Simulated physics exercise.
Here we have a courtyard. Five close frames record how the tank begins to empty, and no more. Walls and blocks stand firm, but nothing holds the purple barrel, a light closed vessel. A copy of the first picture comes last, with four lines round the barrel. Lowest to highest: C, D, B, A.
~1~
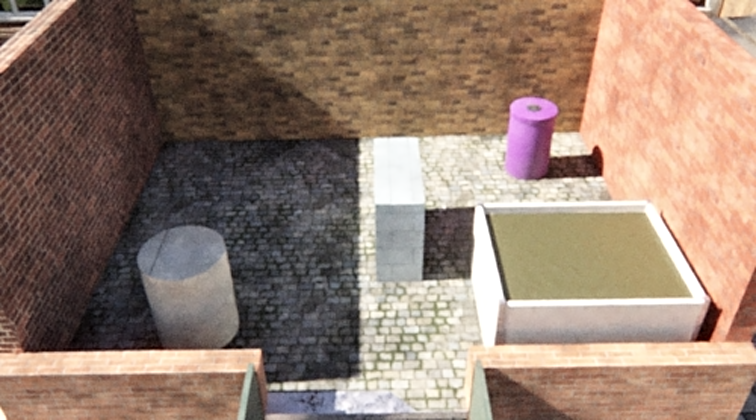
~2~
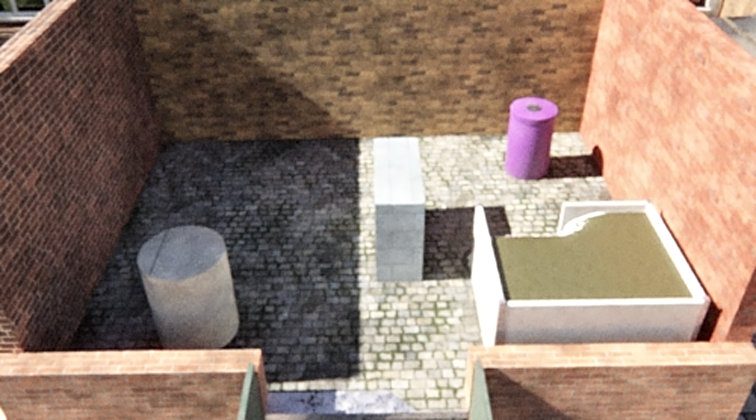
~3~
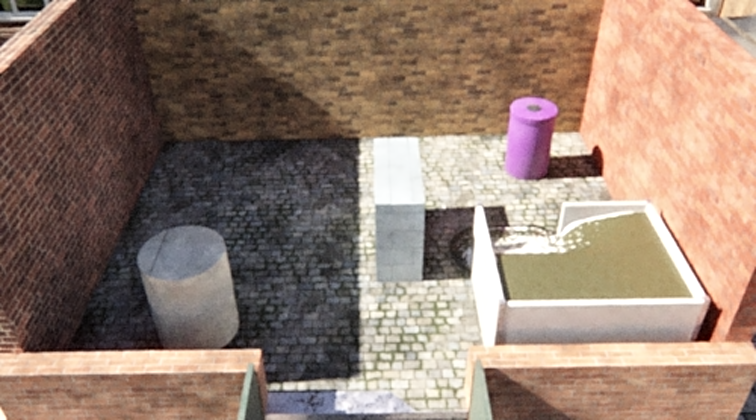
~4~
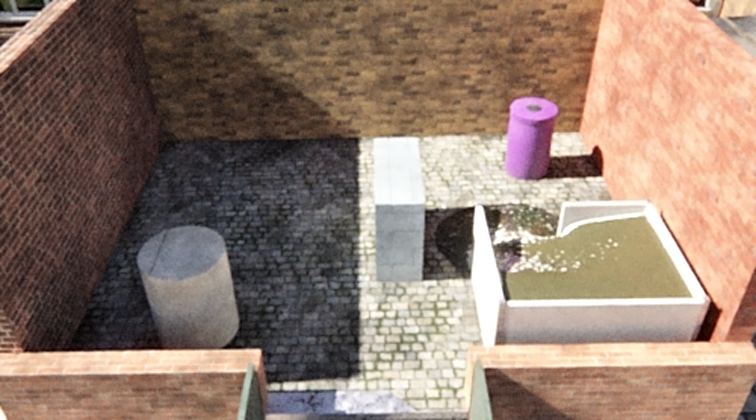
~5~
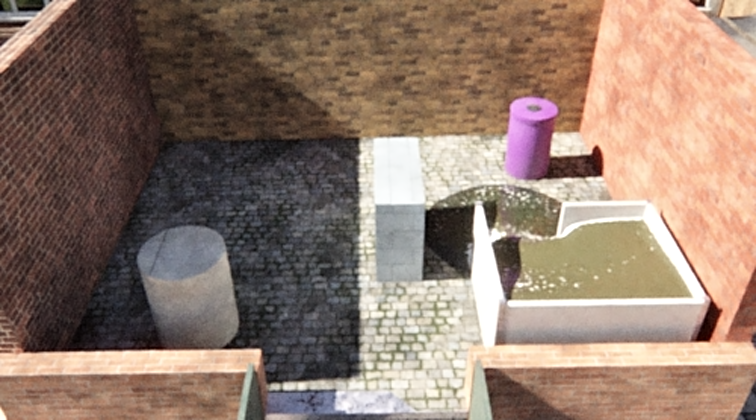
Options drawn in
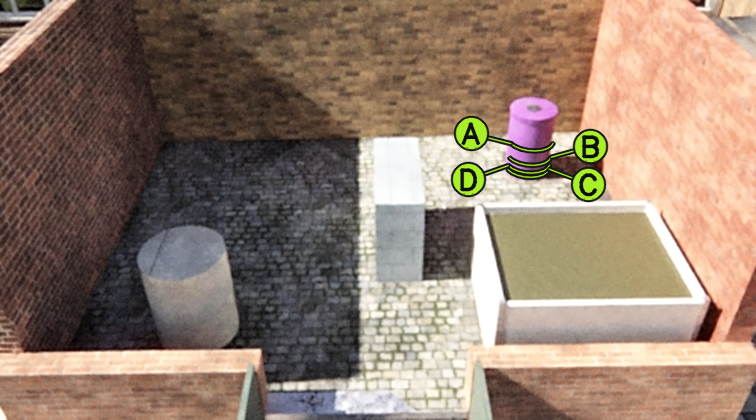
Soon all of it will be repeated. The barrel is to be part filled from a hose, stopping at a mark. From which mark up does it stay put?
The limit is A.
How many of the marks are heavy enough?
One of the four.
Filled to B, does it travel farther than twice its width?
No.
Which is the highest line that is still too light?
That is line B.
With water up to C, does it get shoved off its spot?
Yes.
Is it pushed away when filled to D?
Yes, that goes wrong.
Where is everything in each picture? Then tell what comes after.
Lid of the purple barrel at (535, 108); tank full, its middle at (580, 255); open gate at (365, 352).
Water covers 2 % of the ground, mostly out of sight from here.
Water covers 4 % of the ground, mostly out of sight from here.
Water covers 6 % of the ground, mostly out of sight from here.
Lid of the purple barrel at (535, 108); water covers 10 % of the ground and is seen nearest the barrel at (510, 187).
On the marked copy, A at (535, 150); B at (532, 165); C at (531, 177); D at (531, 173); from the bottom up C, D, B, A.
With A, it does not move.
With B, it is pushed about half its own width away.
With C, it is pushed about its own width away.
With D, it is pushed about twice its own width away.
